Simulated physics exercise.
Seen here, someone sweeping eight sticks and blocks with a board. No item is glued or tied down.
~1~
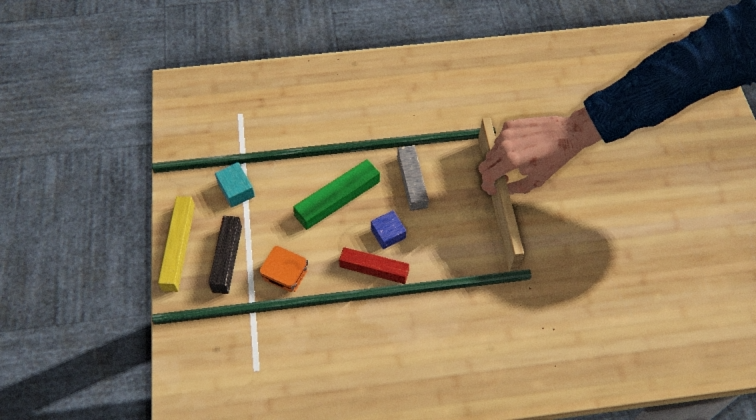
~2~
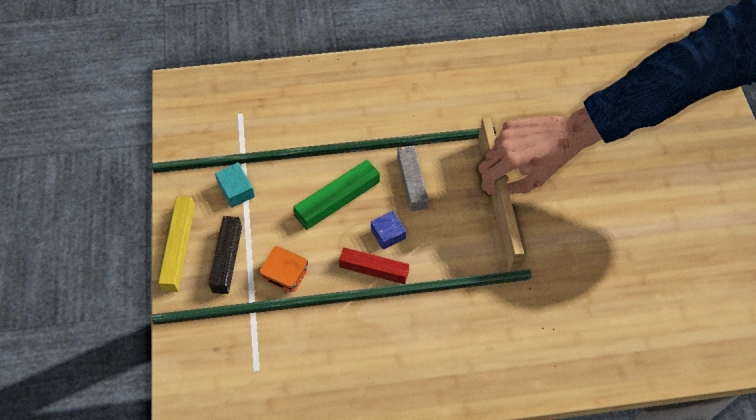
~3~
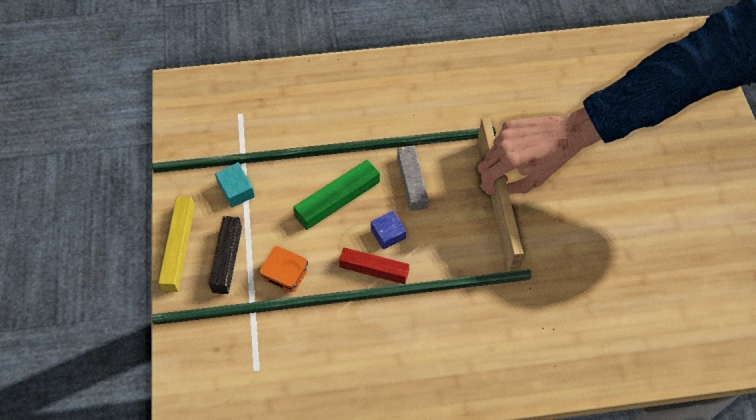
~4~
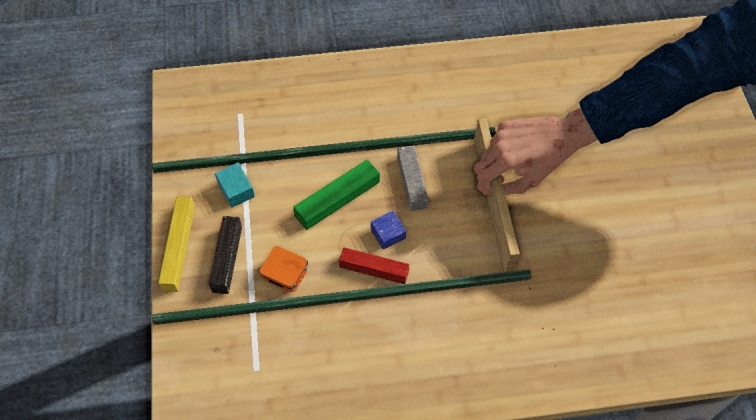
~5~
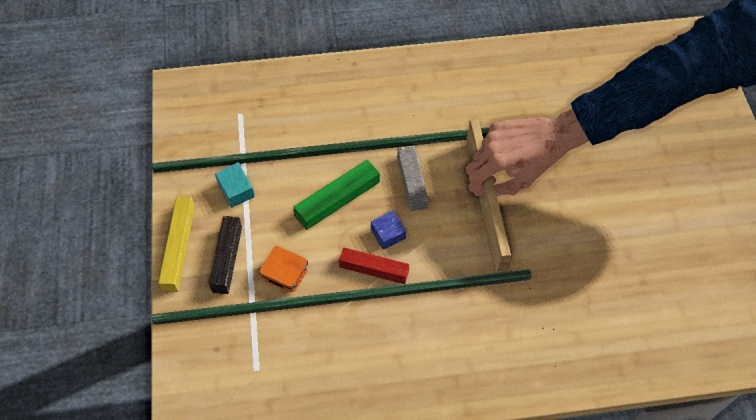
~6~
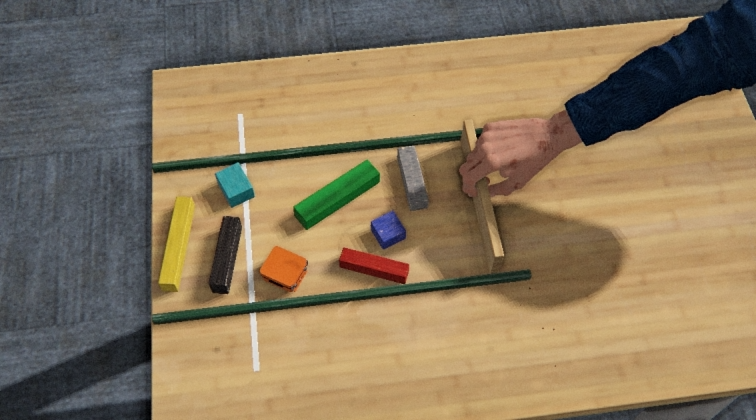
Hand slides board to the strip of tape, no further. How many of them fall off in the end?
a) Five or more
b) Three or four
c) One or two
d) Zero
d.
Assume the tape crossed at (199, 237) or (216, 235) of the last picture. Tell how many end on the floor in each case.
So it's 3 the first time and 2 the second time.
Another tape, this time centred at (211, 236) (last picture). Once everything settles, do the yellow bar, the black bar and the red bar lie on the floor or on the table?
Yellow bar - goes down, black bar - goes down, red bar - stays in place.
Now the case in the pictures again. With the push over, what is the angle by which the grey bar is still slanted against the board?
Around 0 degrees.
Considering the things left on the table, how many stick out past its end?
The number overhanging is 1.
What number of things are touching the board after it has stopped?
Contact count: 3.
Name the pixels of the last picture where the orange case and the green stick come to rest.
Around (203, 285), then around (203, 211).
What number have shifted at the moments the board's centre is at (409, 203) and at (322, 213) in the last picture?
So far 1, and 5 at the second.
Soon after, none off yet; yellow bar at rest near (177, 243); black bar at rest near (226, 255); turquoise block at rest near (235, 185).
In the end, the number that fall off is zero.
